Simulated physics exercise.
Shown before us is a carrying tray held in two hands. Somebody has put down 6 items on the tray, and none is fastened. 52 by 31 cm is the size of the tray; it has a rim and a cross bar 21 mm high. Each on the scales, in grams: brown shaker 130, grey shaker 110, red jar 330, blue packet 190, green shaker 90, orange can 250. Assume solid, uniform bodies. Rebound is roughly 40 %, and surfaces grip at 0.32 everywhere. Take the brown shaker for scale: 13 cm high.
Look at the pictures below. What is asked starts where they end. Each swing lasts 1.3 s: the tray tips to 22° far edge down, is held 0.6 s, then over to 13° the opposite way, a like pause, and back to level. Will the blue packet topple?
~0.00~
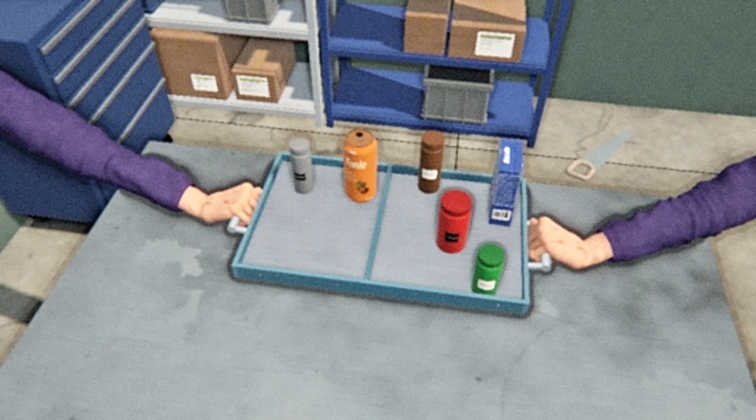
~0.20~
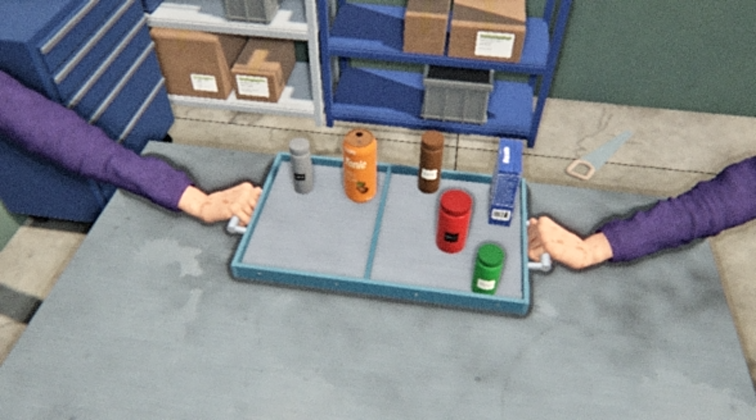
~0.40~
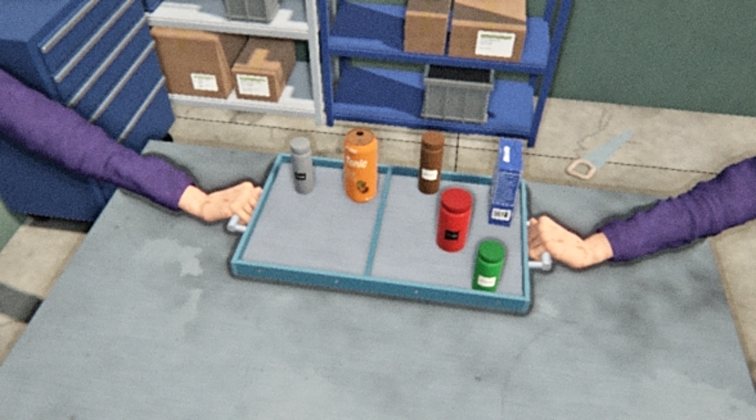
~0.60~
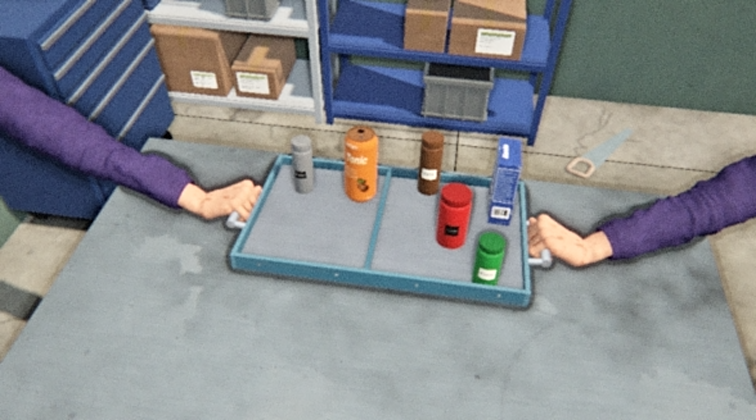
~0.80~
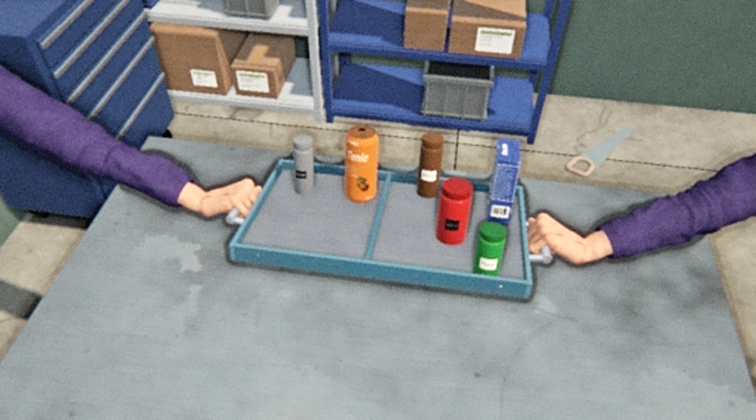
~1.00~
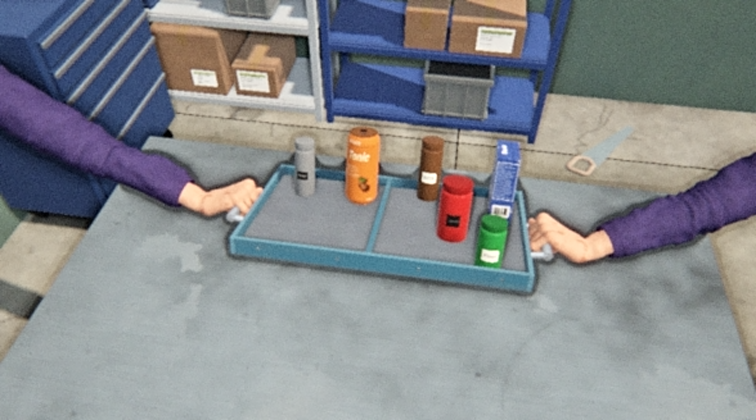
It is still on its bottom.
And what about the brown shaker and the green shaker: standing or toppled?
Here's how it ends: The brown shaker comes down, and the green shaker never goes down.
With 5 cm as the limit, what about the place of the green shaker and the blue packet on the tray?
Green shaker: Is displaced. Blue packet: Remains in place.
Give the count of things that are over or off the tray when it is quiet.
My answer is 4.
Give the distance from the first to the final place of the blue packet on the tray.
The shift is close to 2 cm.
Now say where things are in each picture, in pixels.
The first picture shows tray level; blue packet (505, 183); brown shaker (431, 163).
The second picture shows tray level; red jar (453, 222); green shaker (487, 271).
The third picture shows tray tilted 2°, far edge down; orange can (360, 167); brown shaker (431, 164).
The fourth picture shows tray tilted 7°, far edge down; grey shaker (302, 165); red jar (453, 217).
The fifth picture shows tray tilted 13°, far edge down; green shaker (489, 252); orange can (361, 165).
The sixth picture shows tray tilted 18°, far edge down; blue packet (503, 183); brown shaker (430, 169).
After 2.00 s, tray tilted 22°, far edge down; brown shaker, grey shaker, red jar and orange can now off the tray; blue packet slid 3 cm near (503, 180); green shaker slid 16 cm.
After 2.60 s, tray tilted 7°, far edge down; blue packet slid 3 cm near (505, 173); green shaker slid 16 cm.
At rest (5.7 s), off the tray and tipped over, brown shaker, grey shaker, red jar and orange can; not toppled but over 5 cm from the start, green shaker; blue packet in place, give or take 5 cm. Seen from the same camera at the end, blue packet near (507, 172).
